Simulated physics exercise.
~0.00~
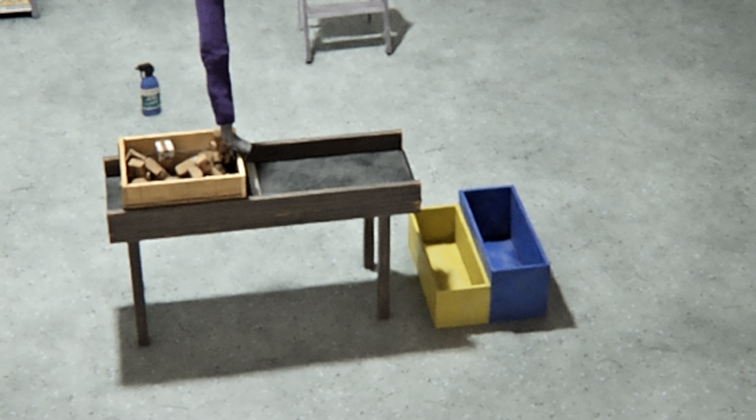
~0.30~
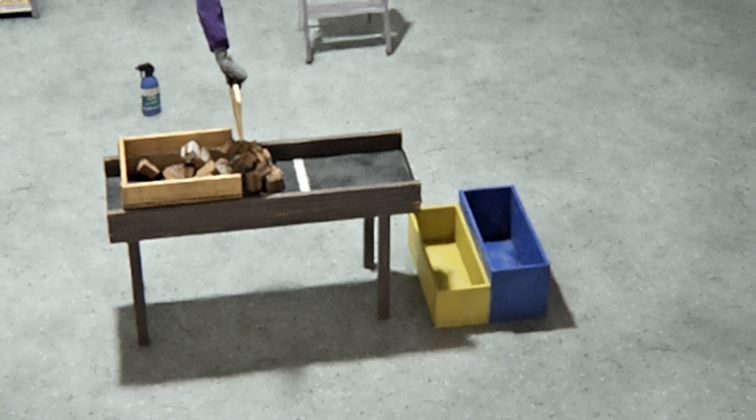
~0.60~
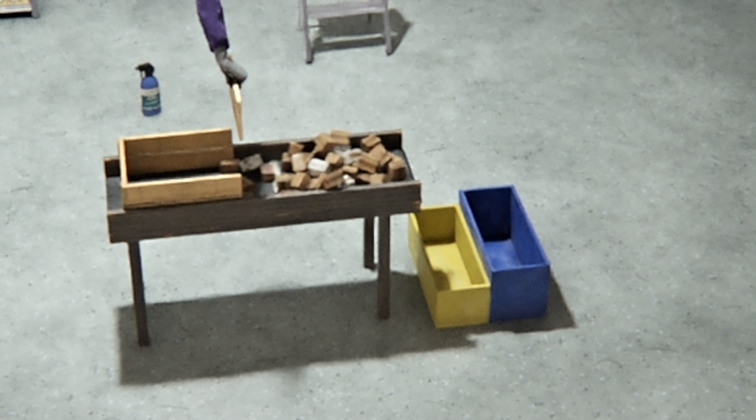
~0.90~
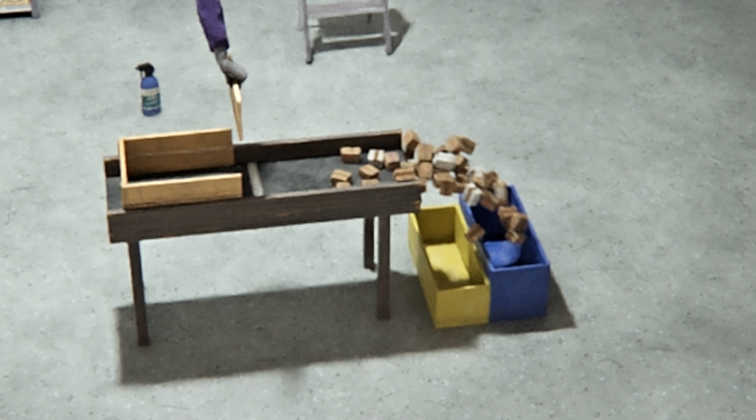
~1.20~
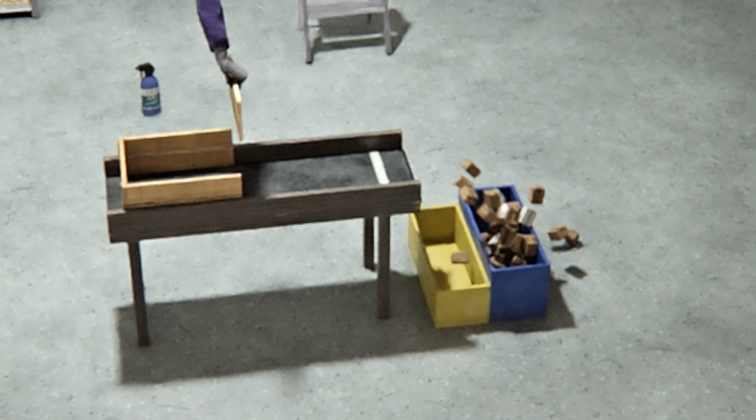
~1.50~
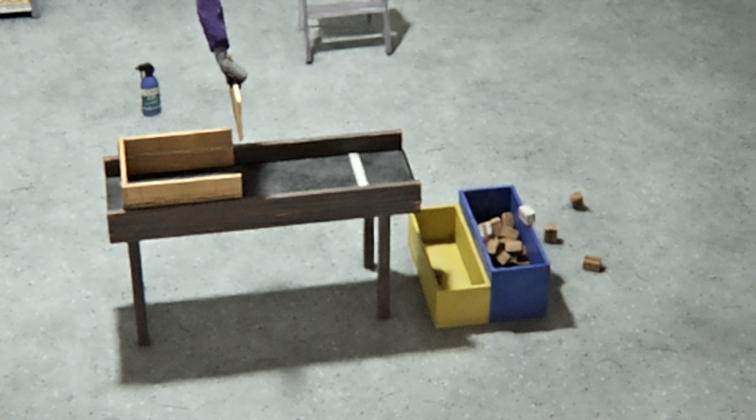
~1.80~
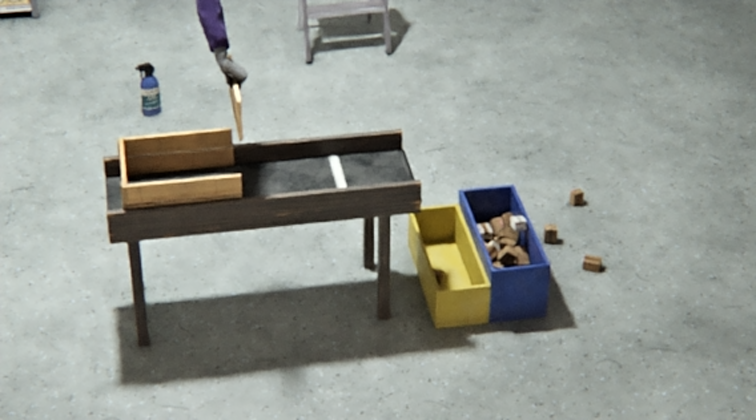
On a concrete floor, a gloved hand lifting a gate, small brown blocks riding a belt and dropping mostly into a blue tub.
